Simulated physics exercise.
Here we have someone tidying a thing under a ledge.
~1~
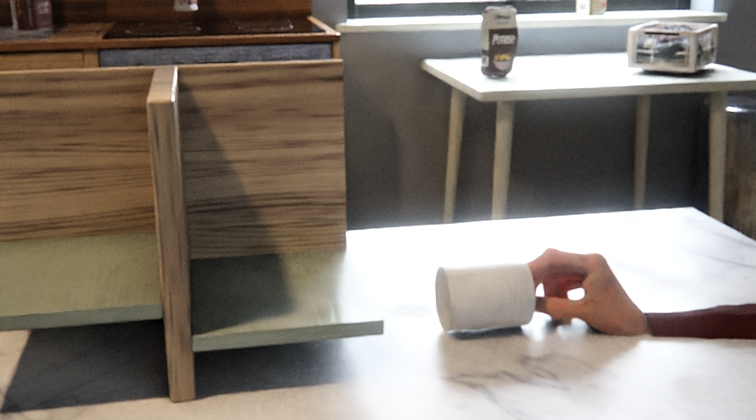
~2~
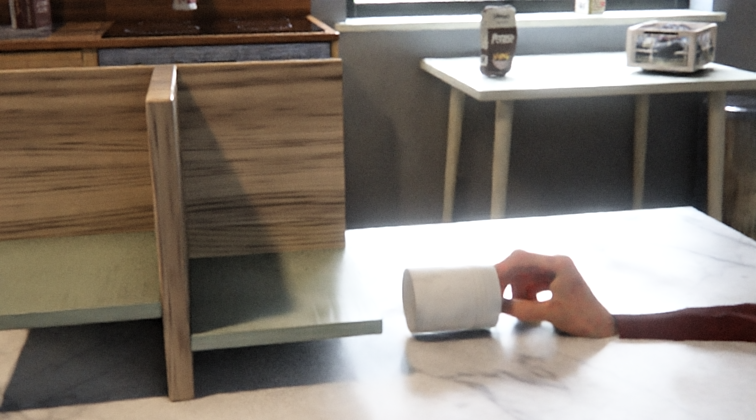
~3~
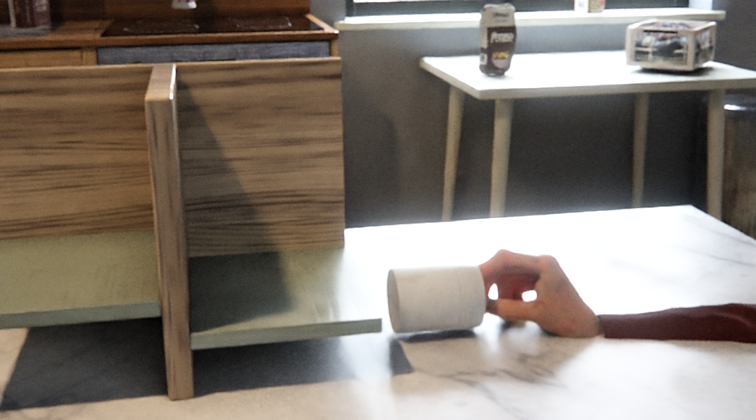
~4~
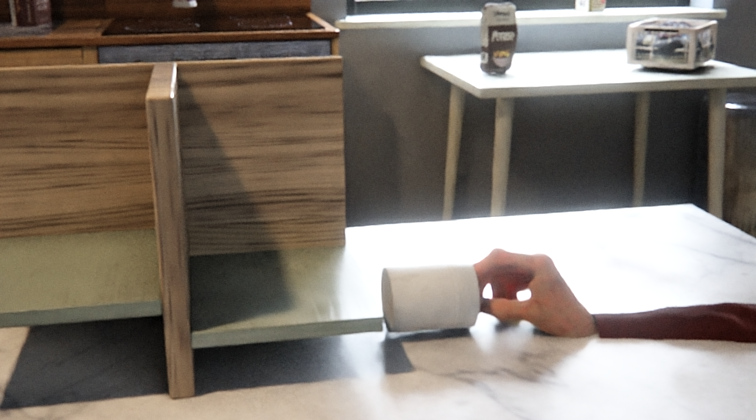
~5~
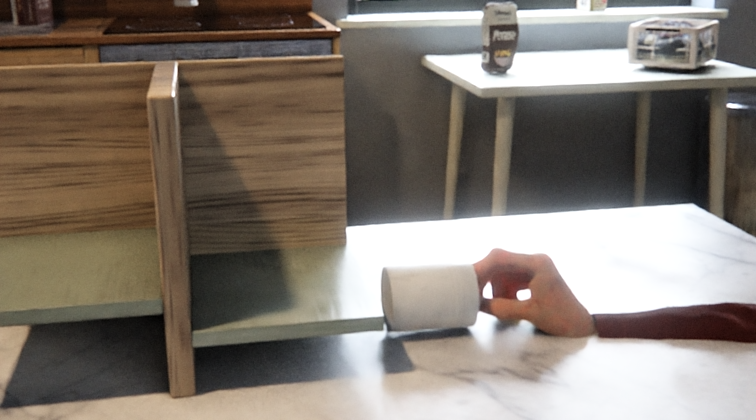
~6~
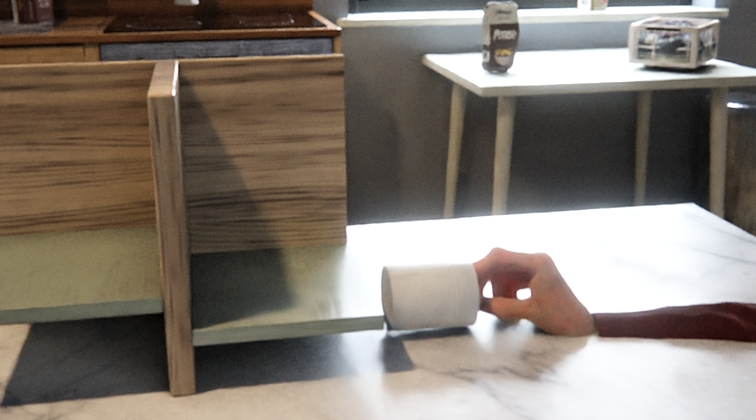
A hand sliding a white beaker lying on its side leftward across a marble surface to a low shelf's edge, then staying still.
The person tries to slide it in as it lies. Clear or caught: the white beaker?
The white beaker catches on the edge.
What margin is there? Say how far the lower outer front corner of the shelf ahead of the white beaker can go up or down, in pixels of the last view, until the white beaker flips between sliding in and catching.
A shift of 24 pixels, going up.
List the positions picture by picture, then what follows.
Hand sliding it forward; white beaker (483, 296); shelf (174, 221), in the first picture.
Hand sliding it forward; white beaker (450, 298); shelf (173, 221), in the second picture.
Hand sliding it forward; white beaker (434, 297); shelf (172, 219), in the third picture.
Hand sliding it forward; white beaker (428, 297); shelf (173, 218), in the fourth picture.
Hand sliding it forward; white beaker (428, 296); shelf (174, 217), in the fifth picture.
Hand sliding it forward; white beaker (428, 295); shelf (174, 216), in the sixth picture.
Then, 0.22 s later than the last frame, white beaker sliding up to the opening near (416, 296).
Then, 0.50 s later than the last frame, white beaker sliding up to the opening near (407, 297).
Then, 0.94 s later than the last frame, white beaker stopped at the opening near (407, 297).
When it is over, the white beaker is too tall, near (407, 297).
